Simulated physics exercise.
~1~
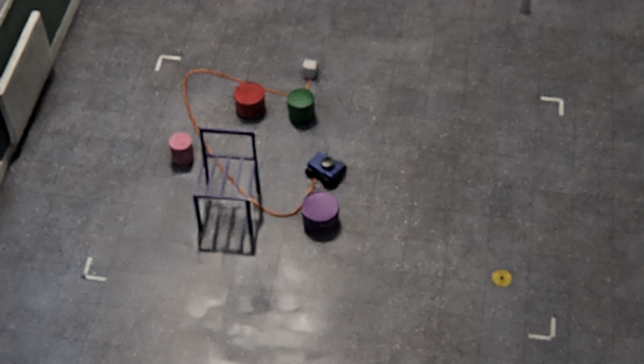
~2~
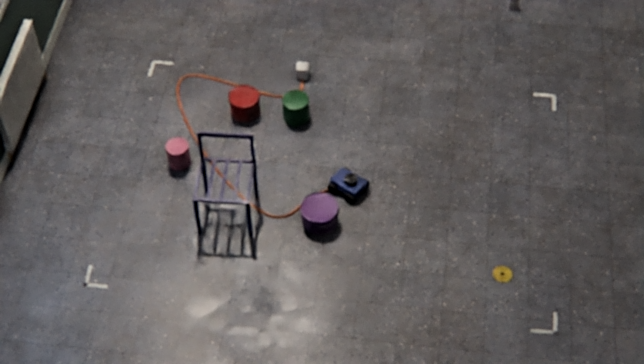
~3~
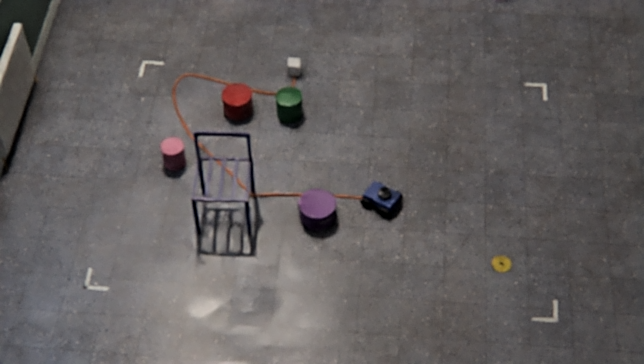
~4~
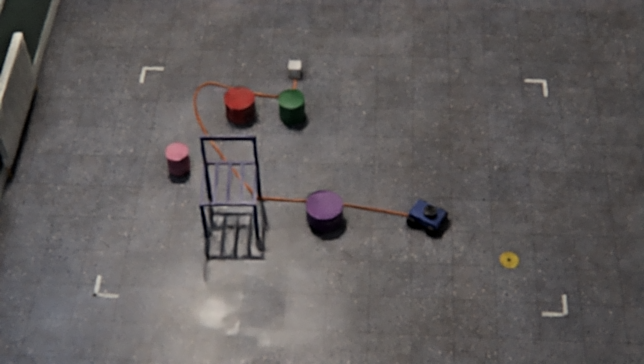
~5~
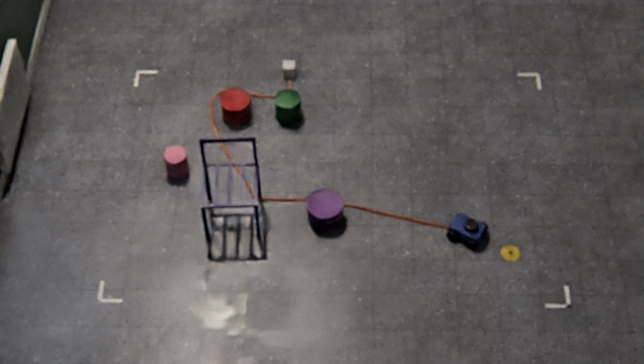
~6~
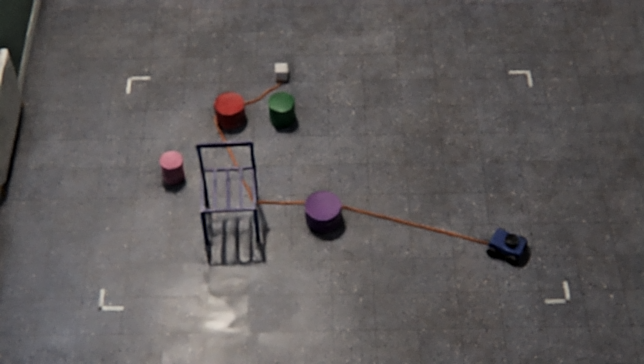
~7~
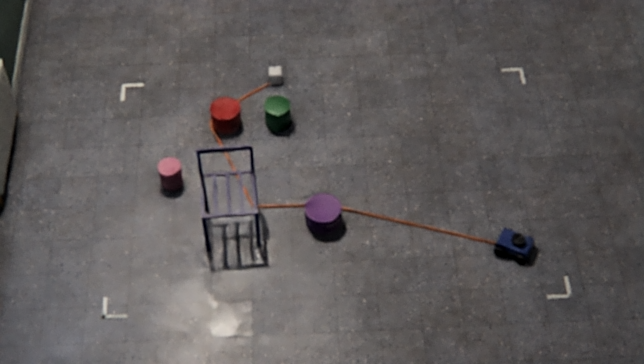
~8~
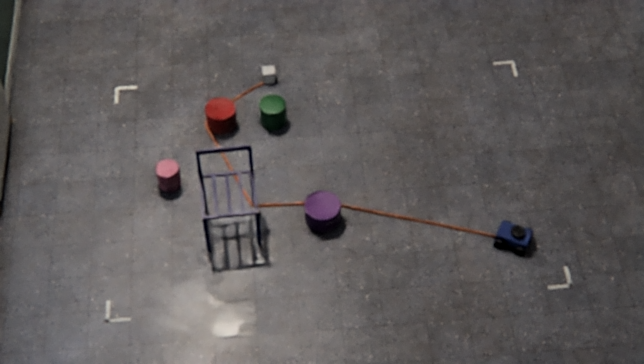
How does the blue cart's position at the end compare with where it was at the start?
It starts close beside the purple bucket near the middle of the floor. By the end it stands well away to the right and lower down, where the yellow mark was.
Small blue cart towing an orange lead rightward, straightening it past upright buckets and a chair, then stopping on a yellow mark.
